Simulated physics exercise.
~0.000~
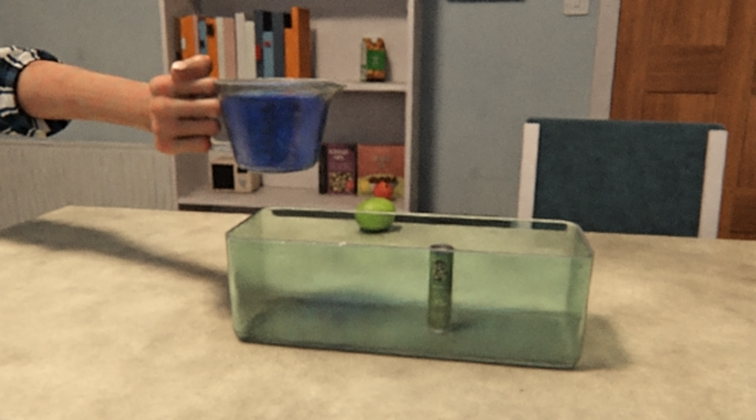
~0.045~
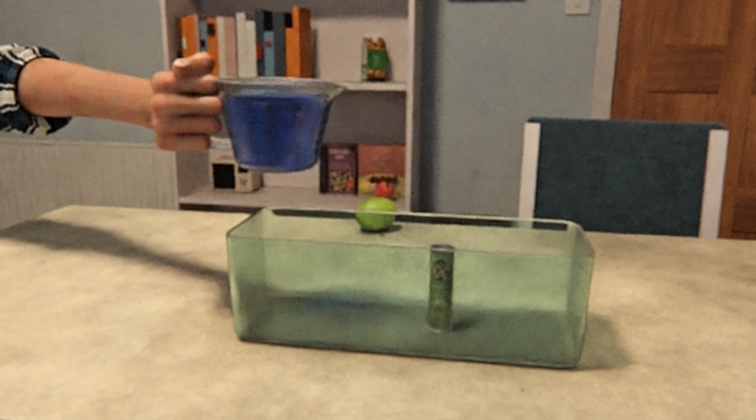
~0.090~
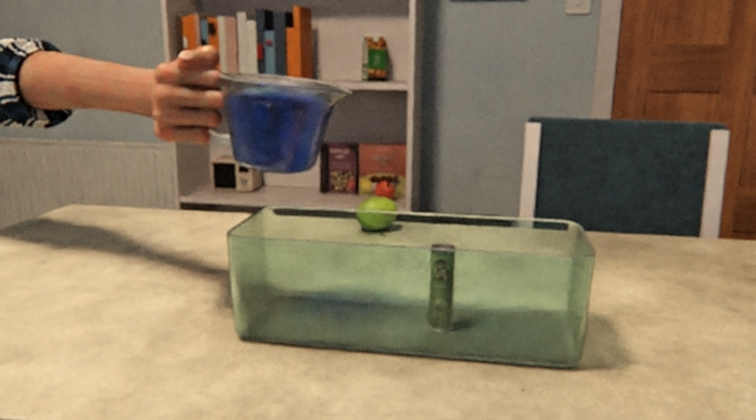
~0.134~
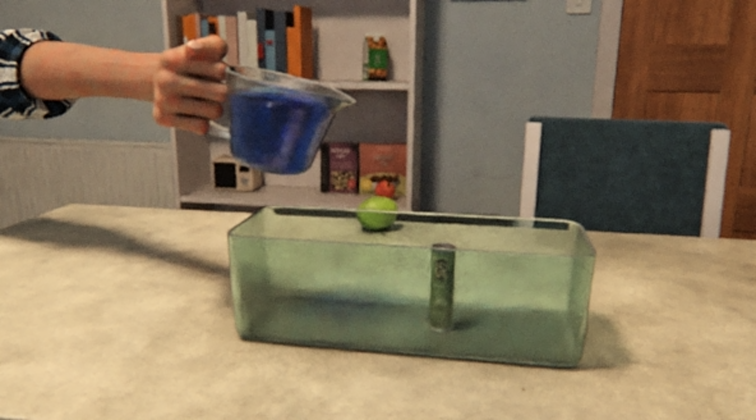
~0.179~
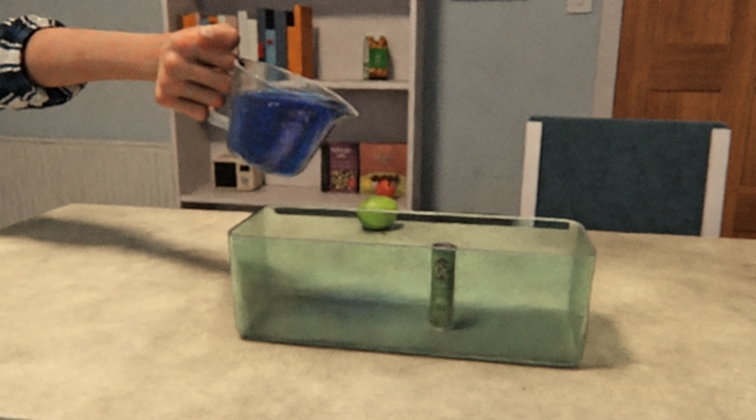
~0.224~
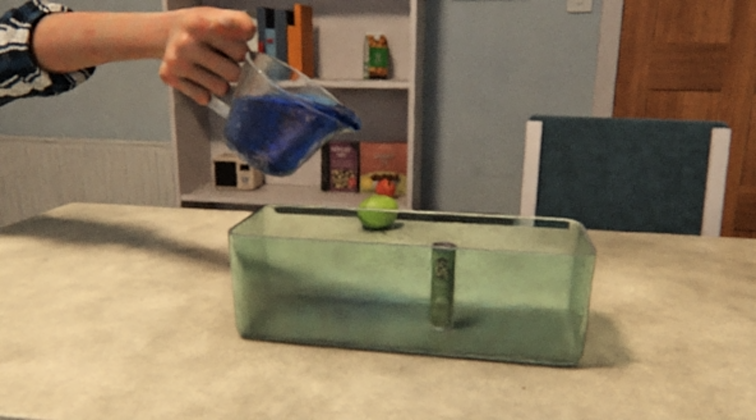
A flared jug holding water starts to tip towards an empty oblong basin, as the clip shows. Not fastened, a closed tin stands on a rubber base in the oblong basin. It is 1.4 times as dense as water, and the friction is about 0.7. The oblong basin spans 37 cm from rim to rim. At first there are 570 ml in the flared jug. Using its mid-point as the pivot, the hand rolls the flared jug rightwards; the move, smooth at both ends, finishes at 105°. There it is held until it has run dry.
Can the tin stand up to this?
Upright.
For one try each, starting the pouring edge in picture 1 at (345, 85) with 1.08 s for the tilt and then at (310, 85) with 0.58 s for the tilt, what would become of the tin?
Trial 1 - tin stays standing; trial 2 - tin stays standing.
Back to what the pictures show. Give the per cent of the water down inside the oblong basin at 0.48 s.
48 %, give or take.
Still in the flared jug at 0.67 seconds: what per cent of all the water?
About 2 per cent.
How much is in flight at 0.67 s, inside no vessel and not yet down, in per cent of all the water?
3 in a hundred, give or take.
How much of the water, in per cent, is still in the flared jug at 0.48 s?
About 30 percent.
Then, 0.48 s in, the tilt is 98° and 30 per cent is still to pour; the tin stands where it began.
Then, 0.67 s in, the tilt is 105° and 2 per cent is still to pour; the tin stands where it began.
Then, 0.87 s in, the tilt is 105° and 0 per cent is still to pour; the tin stands where it began.
Then, 1.08 s in, the tilt is 105° and 0 per cent is still to pour; the tin stands where it began.
Finally, the tin stands where it began.
